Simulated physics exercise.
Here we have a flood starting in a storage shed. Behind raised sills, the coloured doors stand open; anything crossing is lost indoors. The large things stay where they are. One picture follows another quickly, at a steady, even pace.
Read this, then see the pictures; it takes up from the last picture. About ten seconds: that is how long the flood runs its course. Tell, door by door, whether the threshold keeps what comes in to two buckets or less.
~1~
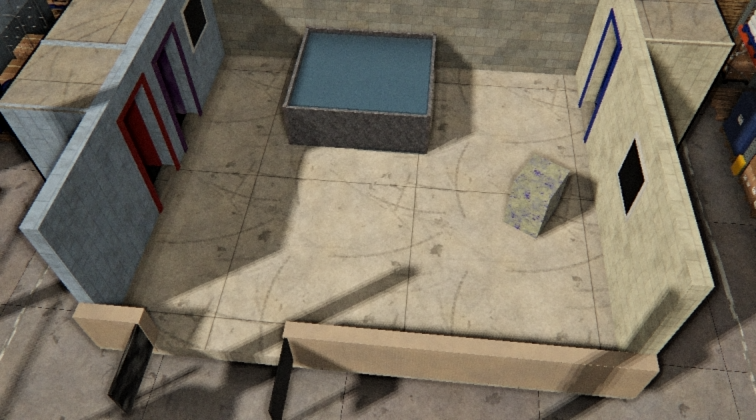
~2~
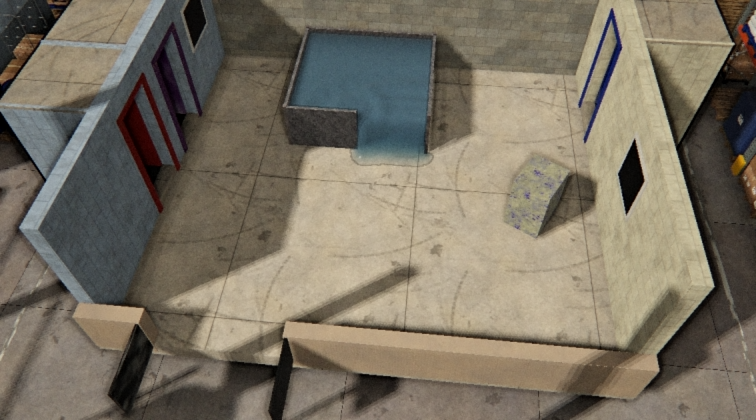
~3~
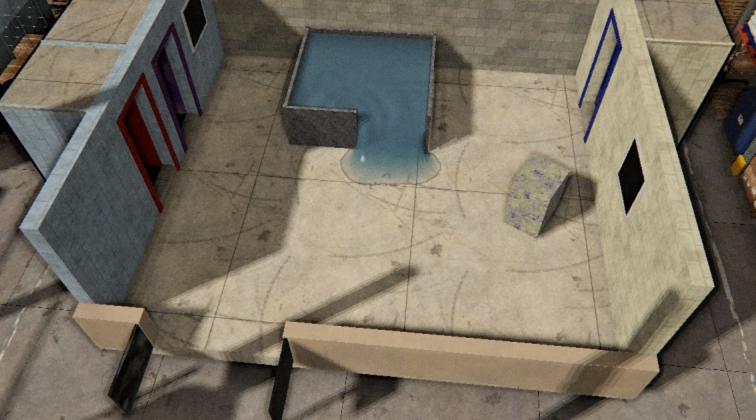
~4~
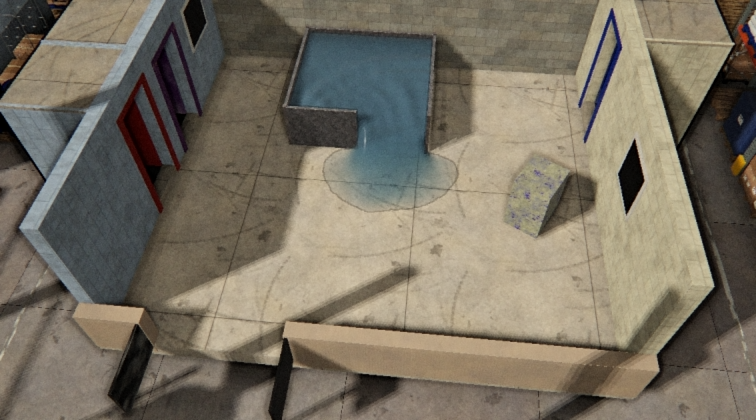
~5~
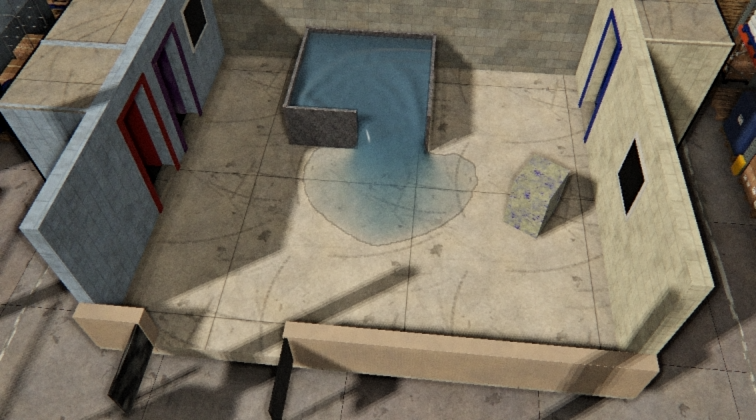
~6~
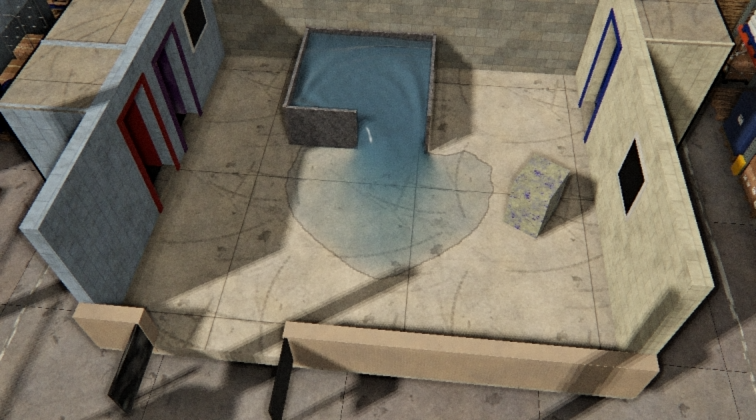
Red door: Two buckets or less. Blue door: Two buckets or less. Purple door: Two buckets or less.
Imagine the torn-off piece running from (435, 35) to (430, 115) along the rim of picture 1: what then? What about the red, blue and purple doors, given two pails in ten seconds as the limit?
Result per door - red door: Does not exceed; blue door: Exceeds; purple door: Does not exceed.
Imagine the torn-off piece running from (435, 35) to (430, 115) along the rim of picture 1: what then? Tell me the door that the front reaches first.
That's the door marked blue.
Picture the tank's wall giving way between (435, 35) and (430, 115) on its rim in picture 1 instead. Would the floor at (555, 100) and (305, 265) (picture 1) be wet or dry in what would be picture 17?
Soaked; untouched.
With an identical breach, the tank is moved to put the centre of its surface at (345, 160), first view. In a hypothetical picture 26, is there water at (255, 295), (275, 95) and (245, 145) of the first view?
Spot by spot, in the order asked: Swamped, untouched, untouched.
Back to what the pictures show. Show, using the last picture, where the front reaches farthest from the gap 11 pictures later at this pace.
Close to (618, 374), I think.
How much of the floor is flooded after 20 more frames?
My estimate is near 55 per cent.
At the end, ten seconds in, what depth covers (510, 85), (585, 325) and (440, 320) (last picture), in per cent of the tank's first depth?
Roughly 16 per cent, 14 per cent and 14 per cent.
A moment on, water covers 40 % of the floor; the red door not reached, the blue door not reached, the purple door not reached.
Next, water covers 50 % of the floor; the red door not reached, the blue door not reached, the purple door not reached.
Then, water covers 55 % of the floor; the red door not reached, the blue door not reached, the purple door not reached.
Later, water covers 80 % of the floor; the red door wet at the sill, nothing in, the blue door wet at the sill, nothing in, the purple door wet at the sill, nothing in.
In the end, water covers 100 % of the floor; the red door wet at the sill, nothing in, the blue door wet at the sill, nothing in, the purple door wet at the sill, nothing in.
